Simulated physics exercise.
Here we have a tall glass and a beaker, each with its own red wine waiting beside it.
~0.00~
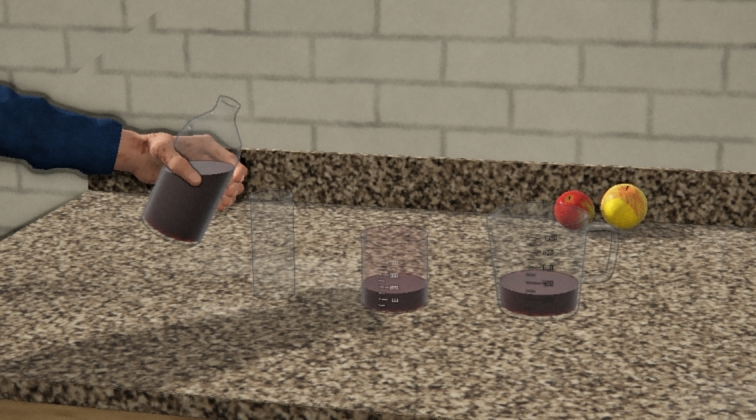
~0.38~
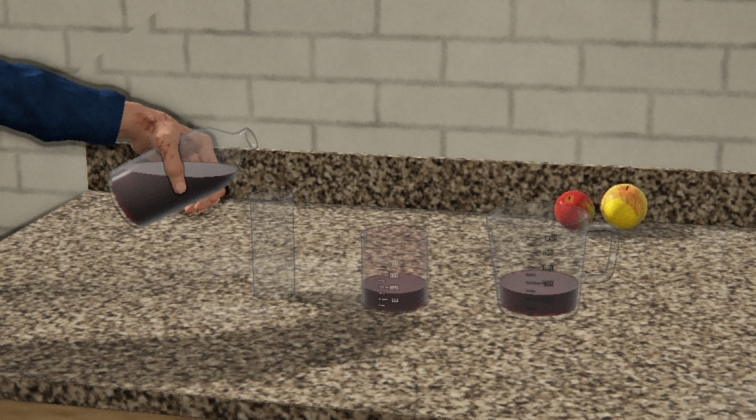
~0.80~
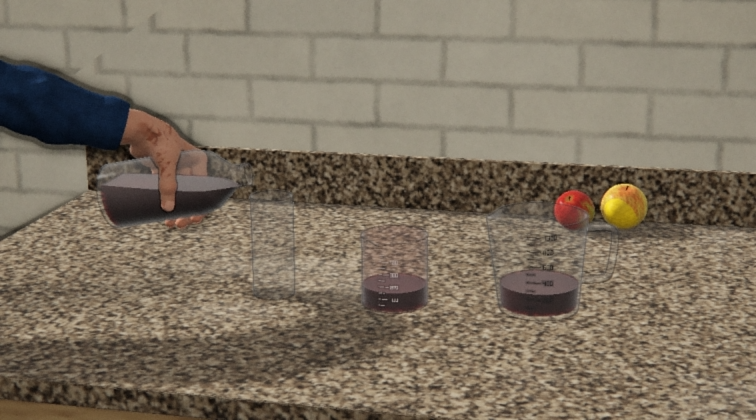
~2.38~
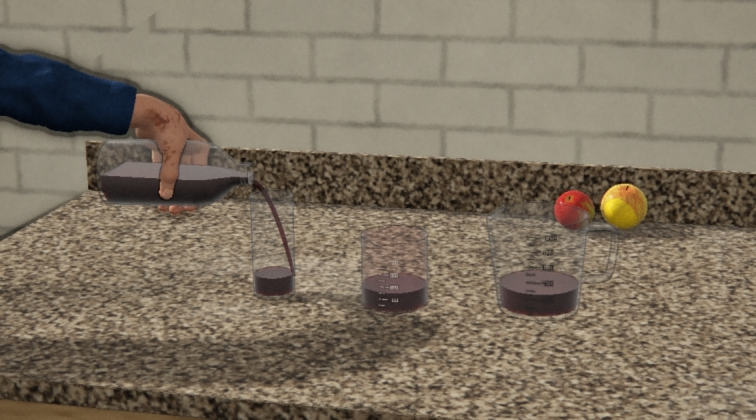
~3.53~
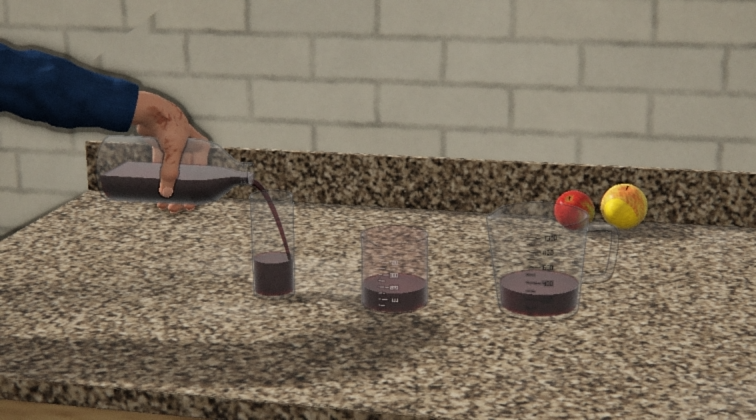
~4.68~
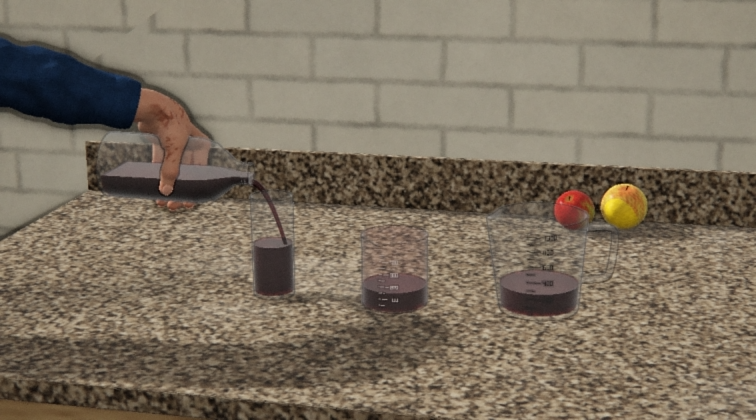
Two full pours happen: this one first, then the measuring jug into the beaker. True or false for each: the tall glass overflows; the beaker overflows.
Tall glass: True; beaker: False.
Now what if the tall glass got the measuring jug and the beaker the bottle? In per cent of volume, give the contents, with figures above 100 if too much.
Near 80 and 130 per cent.
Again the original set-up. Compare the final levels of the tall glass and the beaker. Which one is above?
The one on the left.
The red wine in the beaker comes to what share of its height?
Reading: Roughly 70 percent.
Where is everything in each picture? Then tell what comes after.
In the first picture, the bottle is on its way; bottle (201, 164) tipped 25° with all of its load; measuring jug (539, 259) about a quarter full; tall glass (273, 242) empty; beaker (395, 268) about a quarter full.
In the second picture, the red wine nears the lip; bottle (191, 168) tipped 65° with all of its load; tall glass (273, 242) empty.
In the third picture, the red wine nears the lip; bottle (182, 185) tipped 80° with all of its load; tall glass (273, 242) empty.
In the fourth picture, pouring; bottle (182, 173) tipped 90° with nearly all of its load; tall glass about a quarter full, surface at (274, 273).
In the fifth picture, pouring; bottle (182, 171) tipped 90° with about three quarters of its load; beaker (395, 268) about a quarter full.
In the sixth picture, pouring; bottle (182, 169) tipped 90° with about three quarters of its load; measuring jug about a quarter full, surface at (539, 283); tall glass about half full, surface at (273, 243); beaker about a quarter full, surface at (395, 283).
After 9.1 s, the tall glass is full to the brim and overflowed.
After 24.7 s, the tall glass is full to the brim and overflowed; the beaker is about two thirds full.
